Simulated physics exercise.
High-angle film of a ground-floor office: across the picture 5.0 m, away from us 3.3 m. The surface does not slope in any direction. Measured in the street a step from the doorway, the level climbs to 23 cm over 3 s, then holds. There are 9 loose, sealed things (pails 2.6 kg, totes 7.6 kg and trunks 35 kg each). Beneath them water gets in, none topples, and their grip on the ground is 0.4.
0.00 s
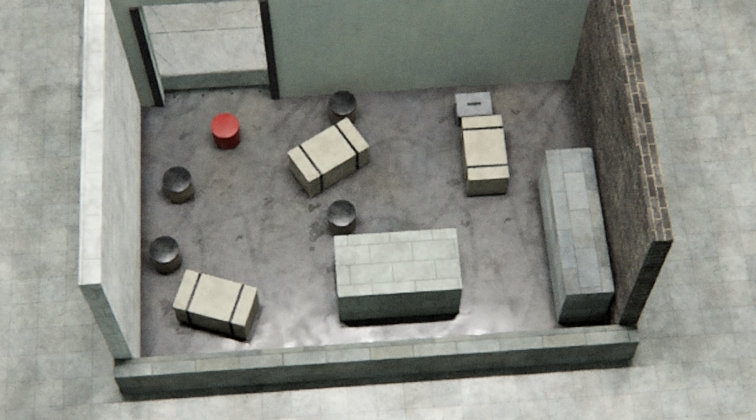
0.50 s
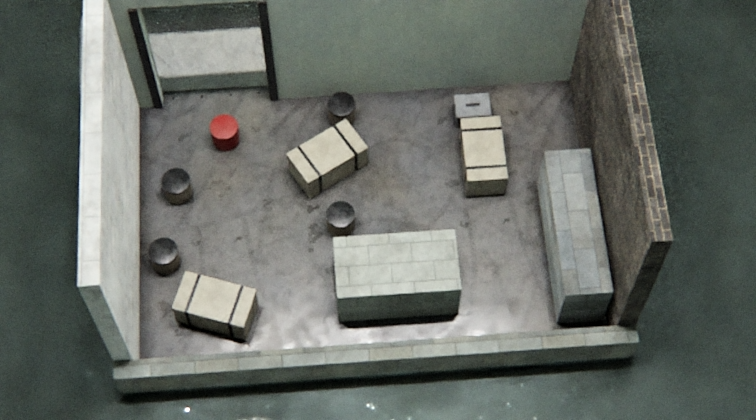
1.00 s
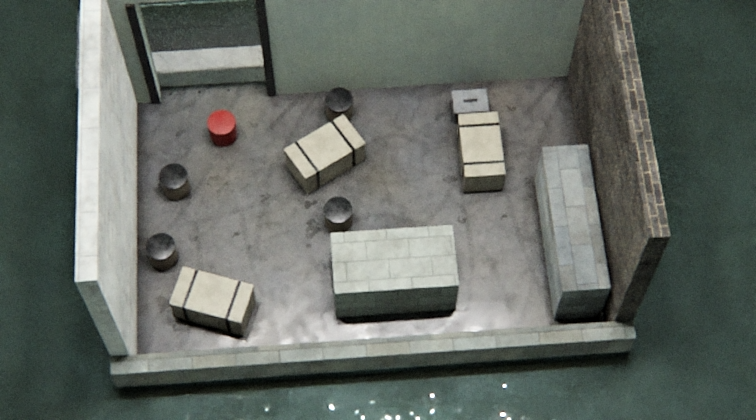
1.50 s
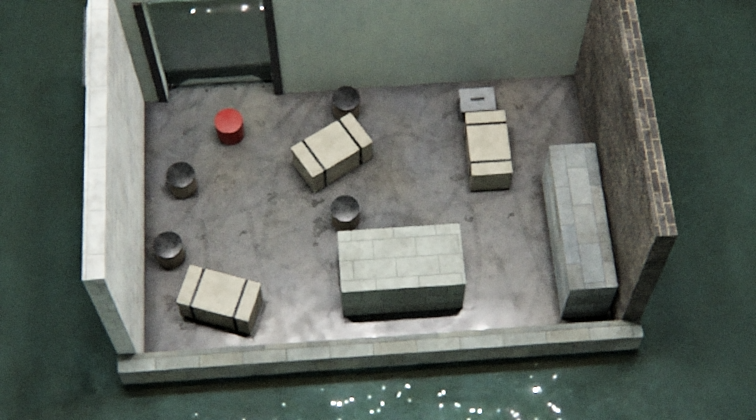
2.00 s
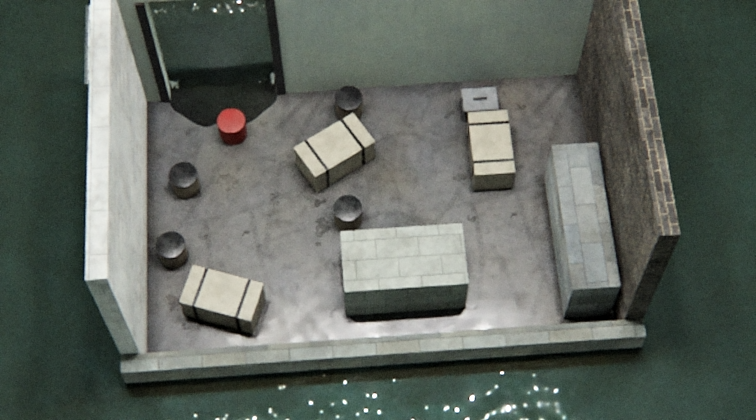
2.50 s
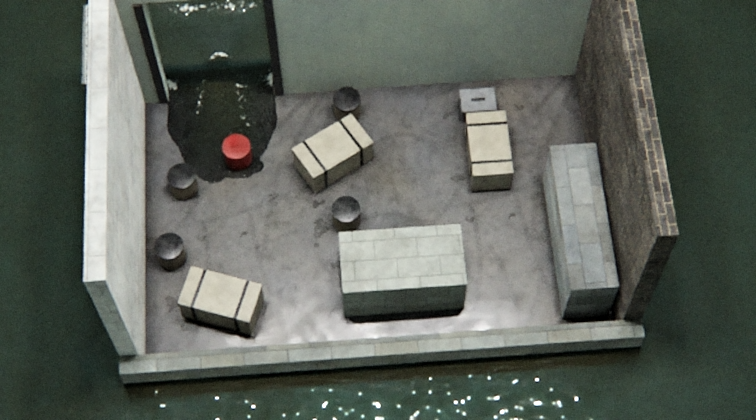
Dark water rose around a walled room, then spread in through the doorway across the floor and pushed the red pail a short way inward, while the boxes and grey drums stayed put.
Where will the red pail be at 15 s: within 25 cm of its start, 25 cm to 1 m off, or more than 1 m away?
Distance covered: Large.
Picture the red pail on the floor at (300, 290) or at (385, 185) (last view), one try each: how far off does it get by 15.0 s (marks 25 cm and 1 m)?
I'd expect it to get swept far off the first time and to get swept far off the second time.
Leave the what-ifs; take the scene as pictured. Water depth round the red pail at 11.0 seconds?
Somewhere close to 7 cm.
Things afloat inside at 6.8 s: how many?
Total: 4.
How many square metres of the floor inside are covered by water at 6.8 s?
About 11.5 m2 is covered.
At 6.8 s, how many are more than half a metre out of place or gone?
At that moment it comes to 5.
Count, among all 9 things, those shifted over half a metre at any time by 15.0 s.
I count 9 of them.
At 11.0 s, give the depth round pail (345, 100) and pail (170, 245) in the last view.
Close to 8 and 17 centimetres.
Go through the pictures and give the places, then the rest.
The first frame shows the red pail at (225, 125), on the bottom; water covers 0.0 m2; 0 of 9 have shifted.
The second frame shows the red pail at (224, 127) rests on the ground; 0.0 m2 under water; 0 of 9 have shifted.
The third frame shows the red pail at (221, 122), on the bottom; 0.0 m2 under water; 0 of 9 have shifted.
The fourth frame shows the red pail at (228, 121), on the bottom; 0.0 m2 under water; 0 of 9 have shifted.
The fifth frame shows the red pail at (231, 121) rests on the ground; 0.3 m2 under water; 0 of 9 have shifted.
The sixth frame shows the red pail at (236, 146) rests on the ground, 33 cm from its start; 1.0 m2 under water; 1 of 9 have shifted.
After 3.5 s the red pail is near (262, 239), 1.5 m from its start, aground; 0 afloat.
After 6.8 s the red pail is near (438, 313), 3.3 m from its start, afloat; 4 afloat.
After 11.0 s the red pail is near (476, 257), 3.2 m from its start, afloat; 8 afloat.
After 15.0 s the red pail is near (510, 242), 3.5 m from its start, afloat; 9 afloat.
